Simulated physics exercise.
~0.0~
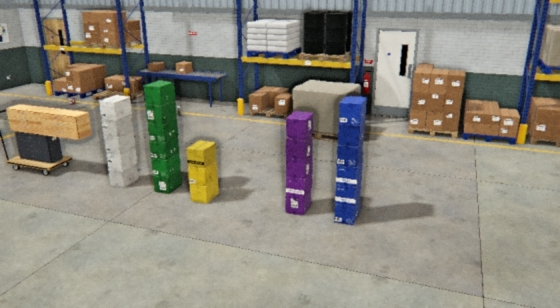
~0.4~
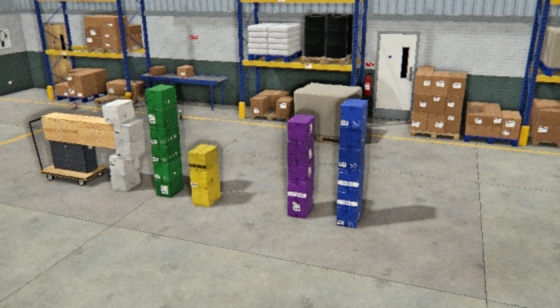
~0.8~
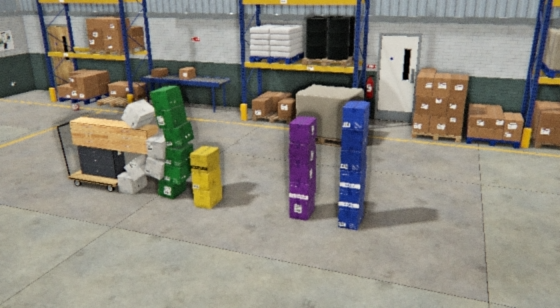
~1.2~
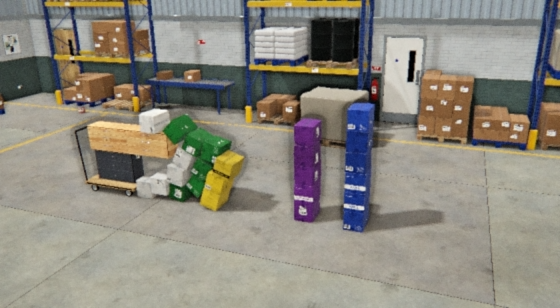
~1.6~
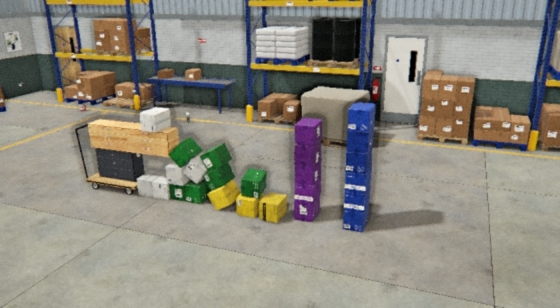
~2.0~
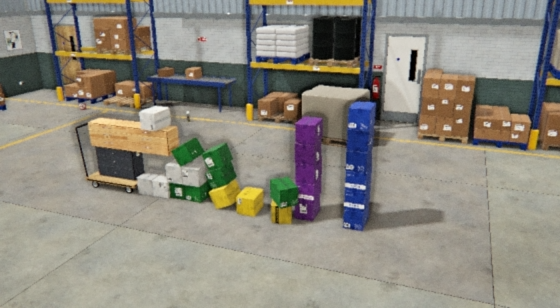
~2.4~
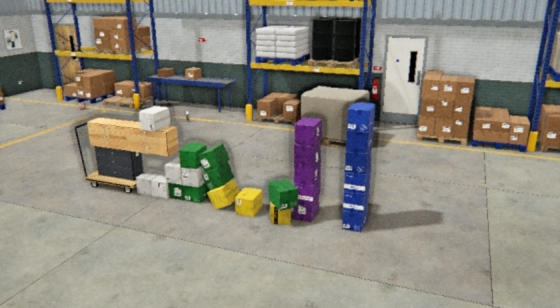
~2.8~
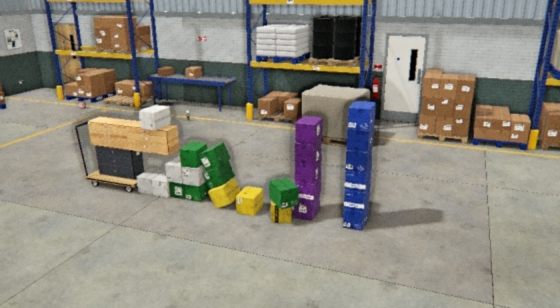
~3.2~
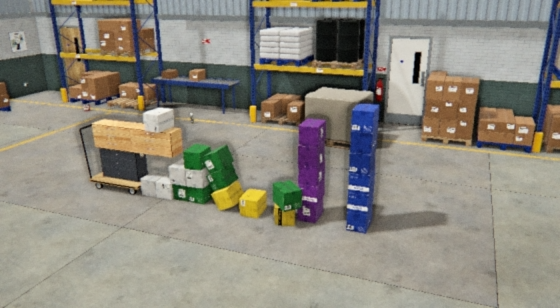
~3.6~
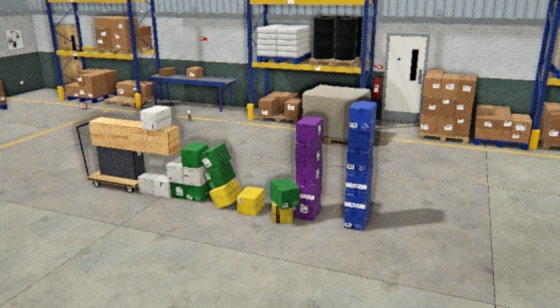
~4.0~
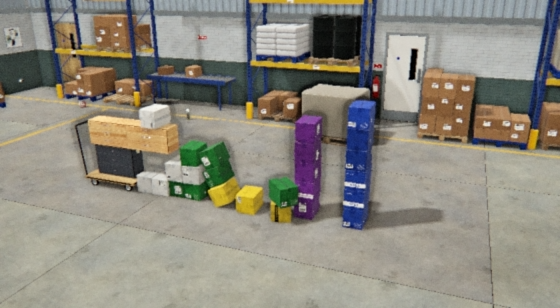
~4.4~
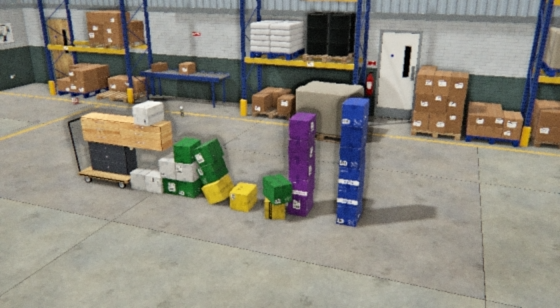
At first, columns of white, green, yellow, purple and blue cartons stand in a row on a storeroom floor, while an unattended trolley carrying a long wooden-coloured load rolls in from the left. The load pushes into the white pile, which buckles and leans on the green one. The green column then bends and tips right into the yellow pile, knocking it over. Green and yellow cartons tumble across the floor, with one green carton coming to rest beside the purple column. The trolley stops, and the purple and blue columns remain standing beyond the jumbled heap.
